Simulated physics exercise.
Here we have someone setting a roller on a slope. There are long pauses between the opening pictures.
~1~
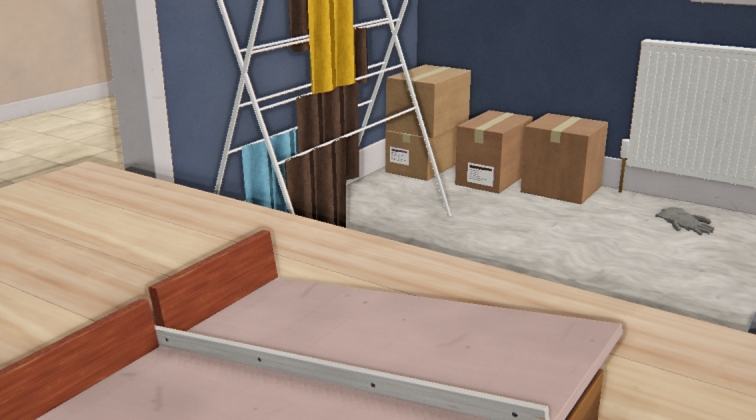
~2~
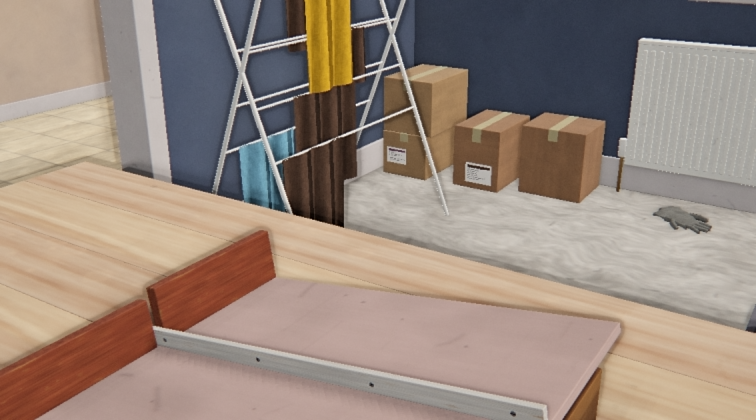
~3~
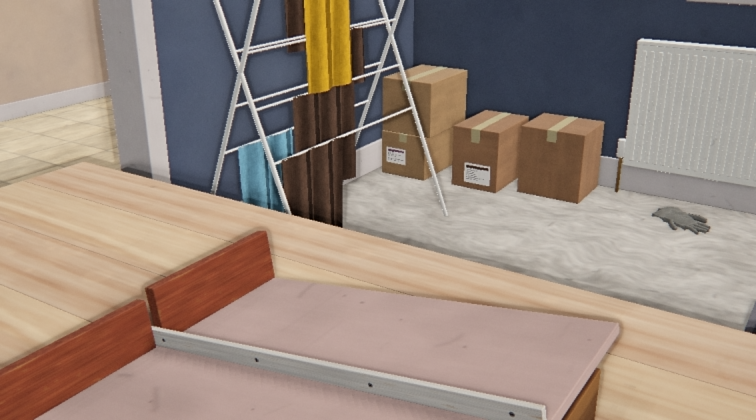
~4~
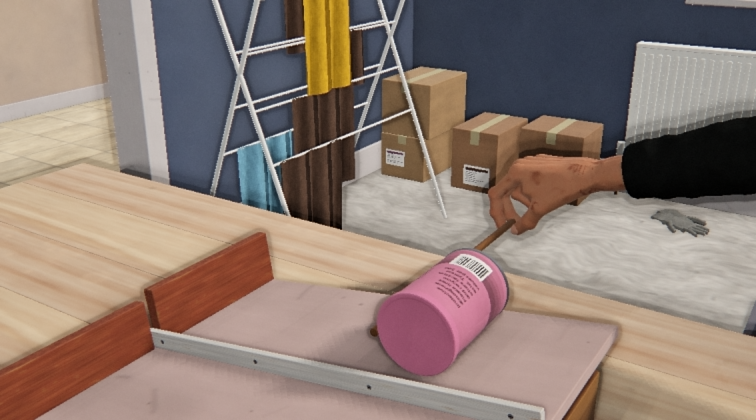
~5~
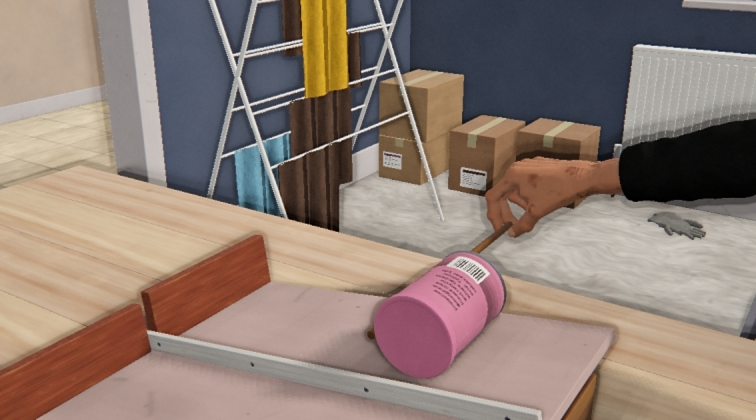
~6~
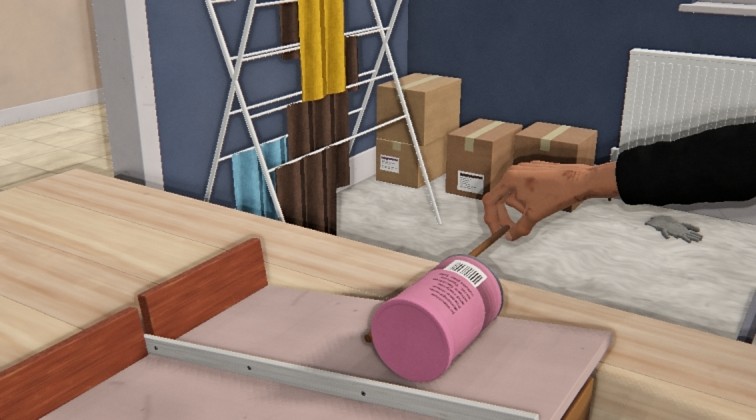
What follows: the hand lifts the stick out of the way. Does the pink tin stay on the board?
Outcome: The pink tin stops on the board.
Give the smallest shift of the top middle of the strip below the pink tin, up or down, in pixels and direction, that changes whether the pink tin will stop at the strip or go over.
A shift of 36 pixels, going down.
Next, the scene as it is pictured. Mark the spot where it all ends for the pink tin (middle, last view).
Near (237, 287).
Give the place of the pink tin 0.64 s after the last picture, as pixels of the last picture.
At about (301, 296).
Then, 0.38 s later than the last frame, pink tin rolling on the board near (392, 309).
Then, 0.64 s later than the last frame, pink tin rolling on the board near (301, 296).
When it is over, the pink tin gets caught, near (237, 287).
